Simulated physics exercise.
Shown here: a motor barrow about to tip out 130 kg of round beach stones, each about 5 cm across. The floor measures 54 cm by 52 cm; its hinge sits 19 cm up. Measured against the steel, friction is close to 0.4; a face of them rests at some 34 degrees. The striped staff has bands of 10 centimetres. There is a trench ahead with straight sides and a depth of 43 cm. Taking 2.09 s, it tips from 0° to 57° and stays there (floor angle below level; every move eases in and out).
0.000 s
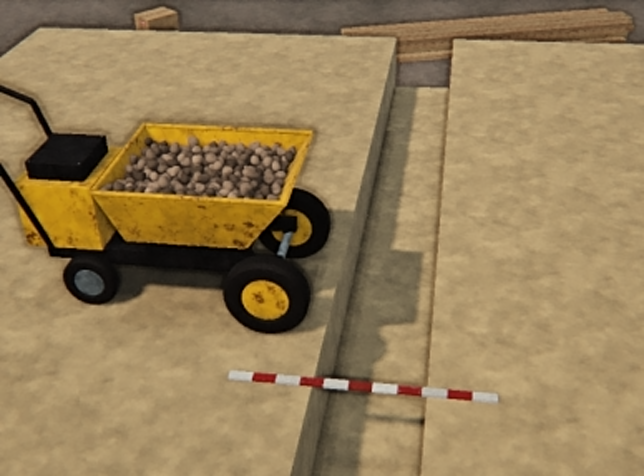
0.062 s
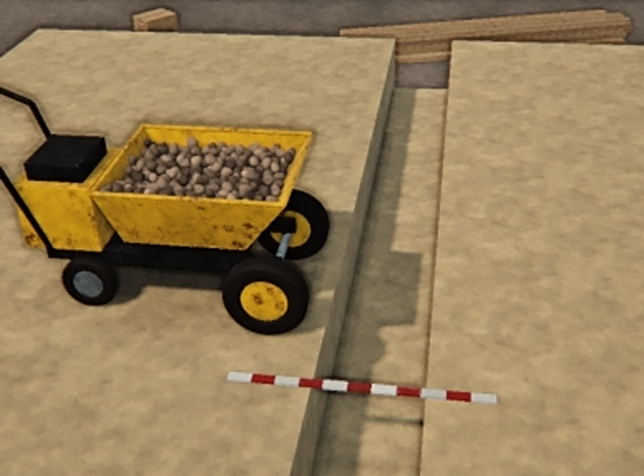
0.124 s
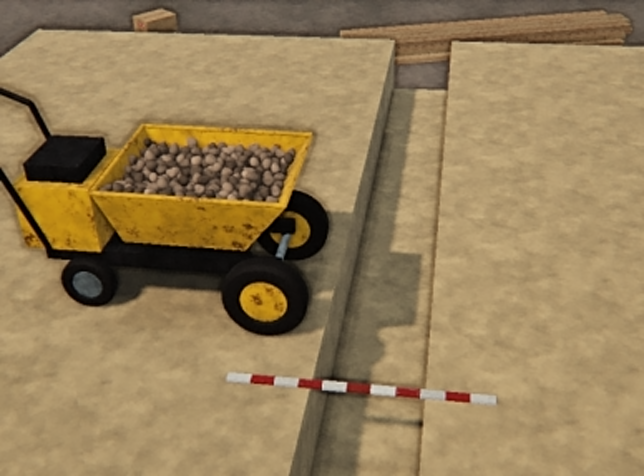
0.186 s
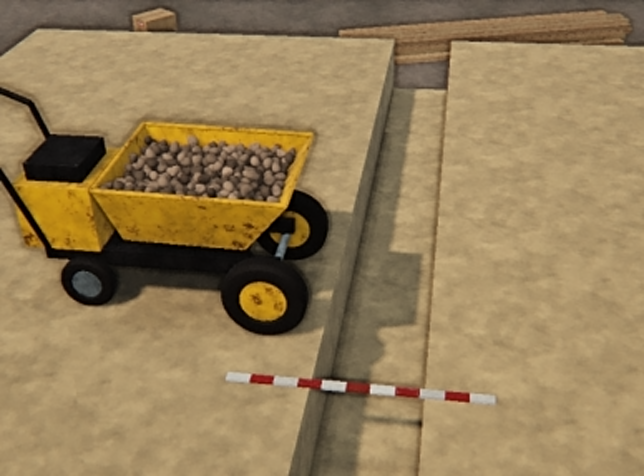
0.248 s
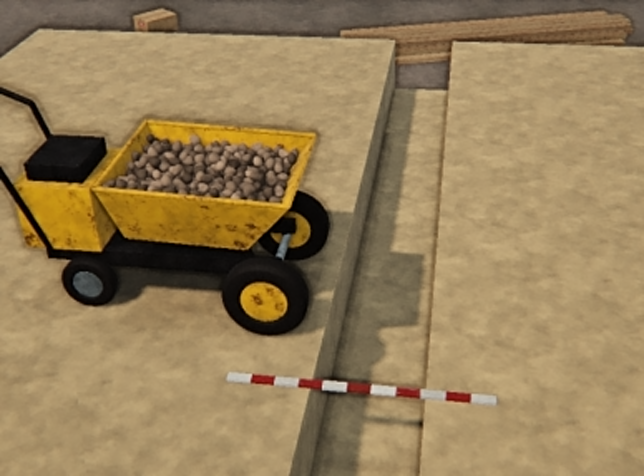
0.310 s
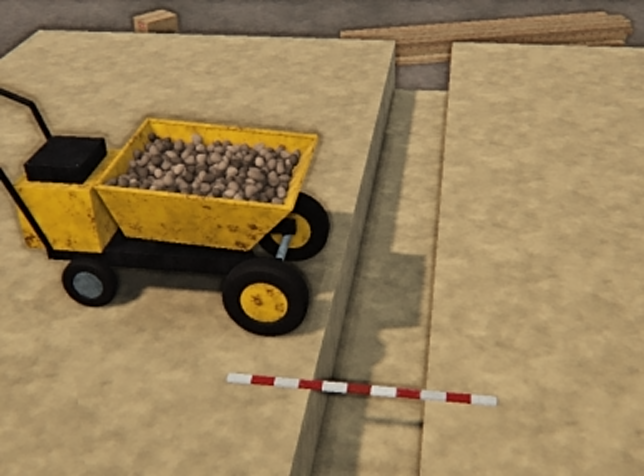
Beside a straight-sided trench, a yellow motor barrow's skip full of round stones tilts very slightly.
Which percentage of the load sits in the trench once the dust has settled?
Near 61 per cent.
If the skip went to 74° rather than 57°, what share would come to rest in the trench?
Some 60% would finish there.
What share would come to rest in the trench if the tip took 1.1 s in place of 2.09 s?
Then some 50 per cent would.
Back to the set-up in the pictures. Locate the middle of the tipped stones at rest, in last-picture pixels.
Middle at around (406, 364), I'd say.
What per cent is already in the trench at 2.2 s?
Approx. 25 % of the load.
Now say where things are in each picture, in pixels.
The skip is at 0°, its lip at (285, 204); the top of the load is at (204, 154), in the first picture.
Lip at (285, 205), floor tilted 0°, highest stones at (203, 156); the stones move at 0.0 m/s on average, in the second picture.
The skip is at 1°, its lip at (285, 206); the top of the load is at (191, 156); the stones move at 0.1 m/s on average, in the third picture.
The skip is at 1°, its lip at (286, 206); the top of the load is at (192, 155); the stones move at 0.1 m/s on average, in the fourth picture.
The skip is at 2°, its lip at (289, 207); the top of the load is at (195, 154); the stones move at 0.2 m/s on average, in the fifth picture.
The skip is at 3°, its lip at (291, 209); the top of the load is at (169, 152); the stones move at 0.2 m/s on average, in the sixth picture.
After 1.6 s the floor is at 48°; 100 % in the skip; the foremost stones are at (375, 239).
After 2.2 s the floor is at 57°; 67 % in the skip, 26 % in the trench, 7 % past the trench; the foremost stones are at (476, 311).
After 2.5 s the floor is at 57°; 46 % in the skip, 38 % in the trench, 17 % past the trench; the foremost stones are at (559, 313).
After 4.5 s the floor is at 57°; 22 % in the skip, 61 % in the trench, 17 % past the trench; the foremost stones are at (619, 315).
